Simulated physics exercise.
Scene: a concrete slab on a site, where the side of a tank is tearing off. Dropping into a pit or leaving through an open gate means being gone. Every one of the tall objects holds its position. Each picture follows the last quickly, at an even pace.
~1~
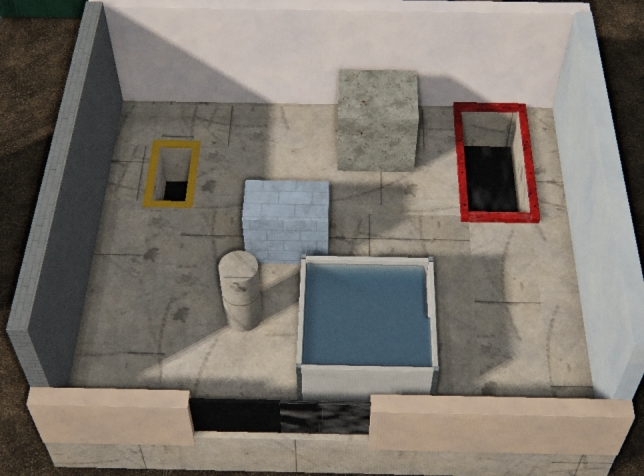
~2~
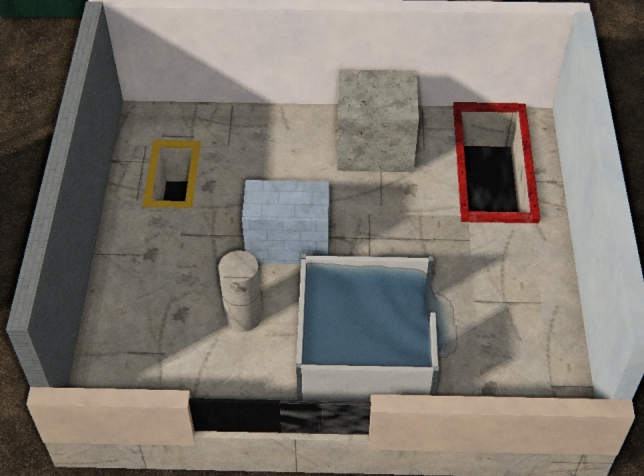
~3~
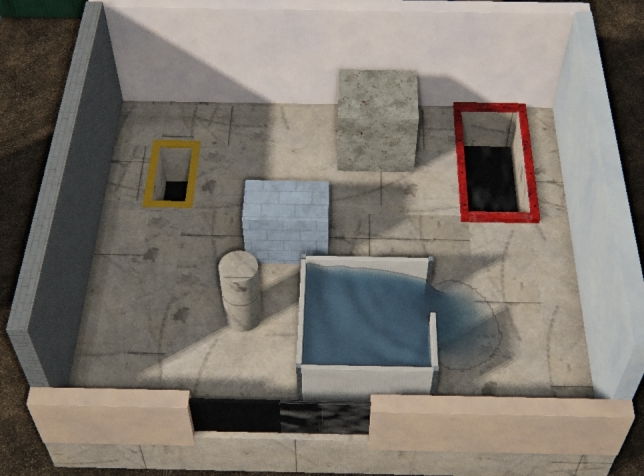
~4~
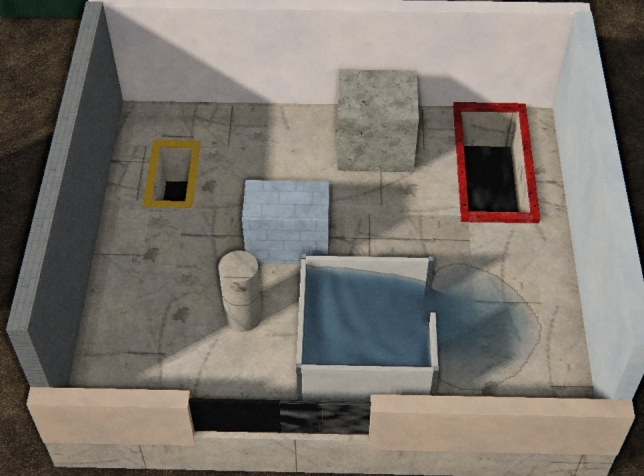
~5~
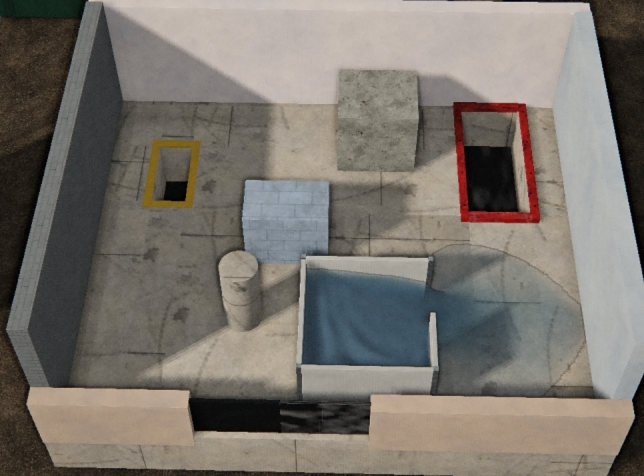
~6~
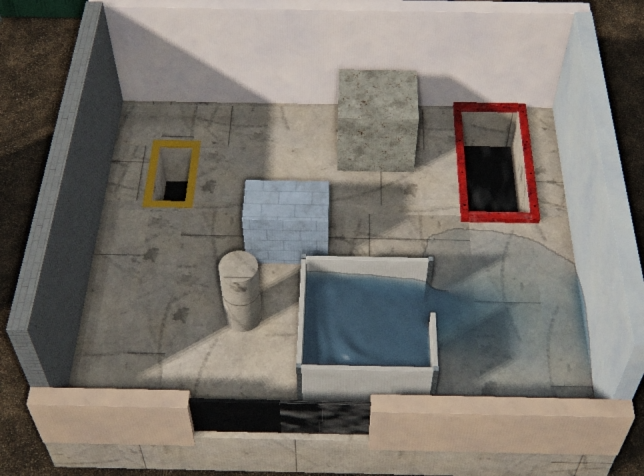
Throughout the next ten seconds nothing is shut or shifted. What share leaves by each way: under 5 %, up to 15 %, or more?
At the end, the gate drains a share short of five per cent; the red pit drains a share exceeding fifteen per cent; the yellow pit drains a share short of five per cent.
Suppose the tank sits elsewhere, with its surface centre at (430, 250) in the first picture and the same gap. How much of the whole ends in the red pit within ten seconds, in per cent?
The red pit ends up with 35 per cent.
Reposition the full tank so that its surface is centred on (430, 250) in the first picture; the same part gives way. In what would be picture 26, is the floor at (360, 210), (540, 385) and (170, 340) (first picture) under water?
So, first one stays dry, second one got wet, third one stays dry.
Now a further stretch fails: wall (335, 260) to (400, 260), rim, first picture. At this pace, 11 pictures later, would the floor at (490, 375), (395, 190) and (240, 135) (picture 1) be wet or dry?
So the first one is left untouched, the next drenched, and the last drenched.
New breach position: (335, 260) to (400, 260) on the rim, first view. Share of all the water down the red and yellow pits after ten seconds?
Approximately, red takes 20 % and yellow takes 20 %.
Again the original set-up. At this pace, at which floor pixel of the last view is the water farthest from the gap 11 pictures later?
Somewhere near (545, 110).
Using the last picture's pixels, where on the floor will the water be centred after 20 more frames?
Centre point: Around (452, 318).
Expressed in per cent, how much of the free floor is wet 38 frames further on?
It works out to about 55 in a hundred.
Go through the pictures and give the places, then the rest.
In the first frame, the open tank at (367, 315) is whole and still.
In the second frame, water pours out at (427, 311) and has run to a hidden place.
In the third frame, the front is at (492, 342), out from the gap at (426, 314).
In the fourth frame, the front is at (529, 316), out from the gap at (426, 315).
In the fifth frame, water pours out at (426, 315) and has run to (583, 317).
In the sixth frame, water pours out at (426, 315) and has run to (576, 271).
A moment on, water covers 20 % of the floor; the gate 0 %, the red pit 0 %, the yellow pit 0 %.
Next, water covers 25 % of the floor; the gate 0 %, the red pit 1 %, the yellow pit 0 %.
Then, water covers 30 % of the floor; the gate 0 %, the red pit 9 %, the yellow pit 0 %.
Later, water covers 55 % of the floor; the gate 0 %, the red pit 21 %, the yellow pit 0 %.
In the end, water covers 80 % of the floor; the gate 0 %, the red pit 29 %, the yellow pit 1 %.
